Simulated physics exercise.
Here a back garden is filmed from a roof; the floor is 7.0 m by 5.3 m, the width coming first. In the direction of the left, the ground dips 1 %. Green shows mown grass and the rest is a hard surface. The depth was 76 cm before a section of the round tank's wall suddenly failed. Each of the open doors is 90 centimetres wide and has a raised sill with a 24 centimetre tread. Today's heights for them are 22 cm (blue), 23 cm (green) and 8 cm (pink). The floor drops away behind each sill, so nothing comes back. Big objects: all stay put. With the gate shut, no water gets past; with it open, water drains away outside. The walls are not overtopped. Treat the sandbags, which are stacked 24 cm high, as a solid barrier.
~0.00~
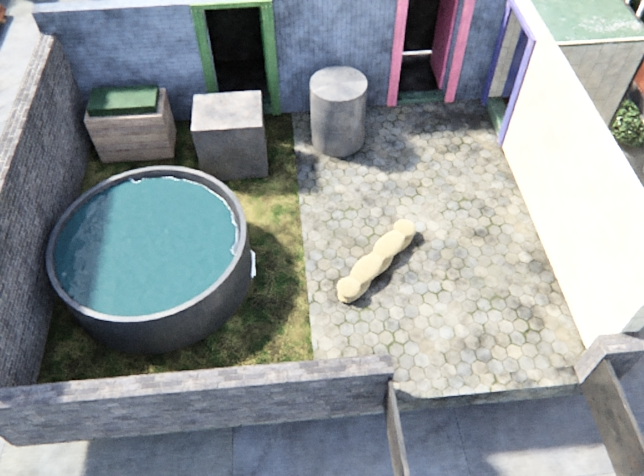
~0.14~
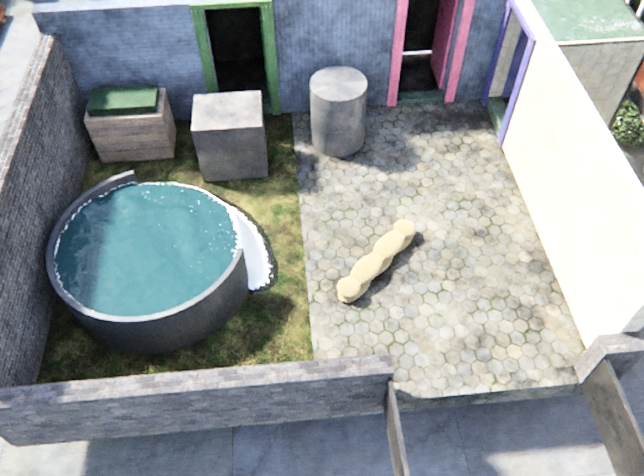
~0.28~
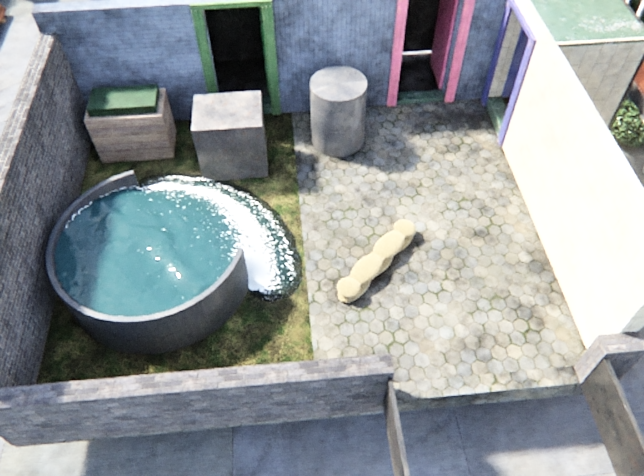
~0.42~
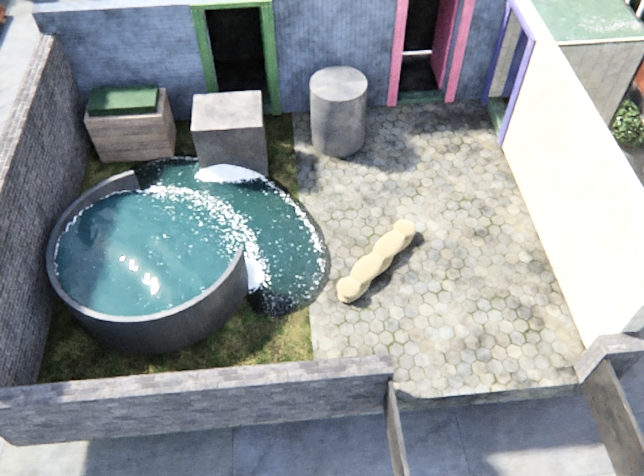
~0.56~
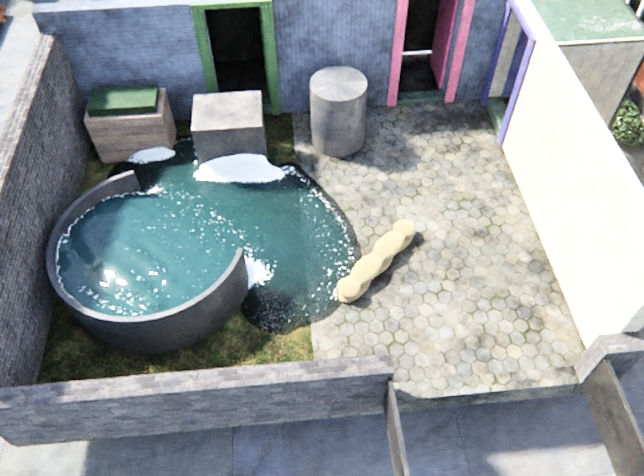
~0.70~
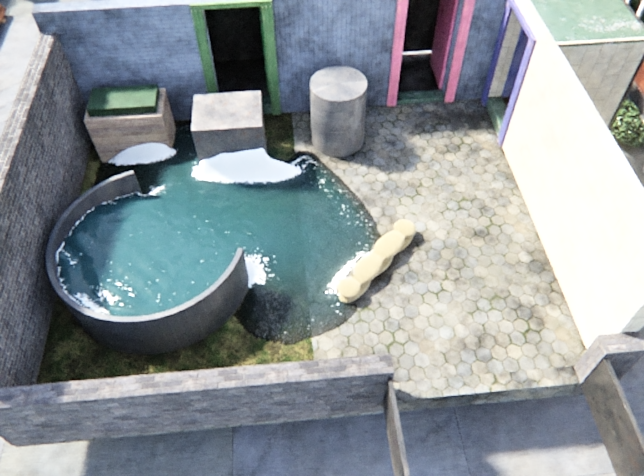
Water pouring from a broken round tank in a walled yard, spreading over grass and paving to a pale, lumpy barrier.
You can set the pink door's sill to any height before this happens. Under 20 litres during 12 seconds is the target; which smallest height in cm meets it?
It is met at about 15 cm and above.
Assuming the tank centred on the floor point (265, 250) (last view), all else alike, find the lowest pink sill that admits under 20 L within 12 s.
Then close to 28 cm.
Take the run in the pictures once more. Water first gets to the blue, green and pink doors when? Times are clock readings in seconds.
Times - blue 1.8 seconds, green 1.1 seconds, pink 2.0 seconds.
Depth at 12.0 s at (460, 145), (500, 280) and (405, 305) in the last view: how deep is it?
Roughly 4, 3 and 4 cm, in turn.
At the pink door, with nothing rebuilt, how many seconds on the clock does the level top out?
The level tops out around 3.2 s.
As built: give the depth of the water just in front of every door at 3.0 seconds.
The blue door has 31 cm, the green door 9 cm and the pink door 15 cm.
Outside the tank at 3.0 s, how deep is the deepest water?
It gets to close to 37 centimetres there.
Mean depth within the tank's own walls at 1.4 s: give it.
The mean depth is about 37 cm.
After 1.4 s water covers 45 % of the floor, deepest (46 cm) near (216, 186); it has not reached the pink door.
After 3.0 s water covers 70 % of the floor, deepest (37 cm) near (475, 101); 15 cm at the pink door, 3 litres in over its 8 cm sill.
After 12.0 s water covers 95 % of the floor, deepest (16 cm) near (30, 416); 5 cm at the pink door, 110 litres in over its 8 cm sill.
At the pink door as built, the water arrived by 2.0 s and peaked near 19 cm at 3.2 s.
With a sill of 13 cm, 37 litres would have come in within the 12 s; with 18 cm, 8 litres. So under 20 litres takes about 15 cm.
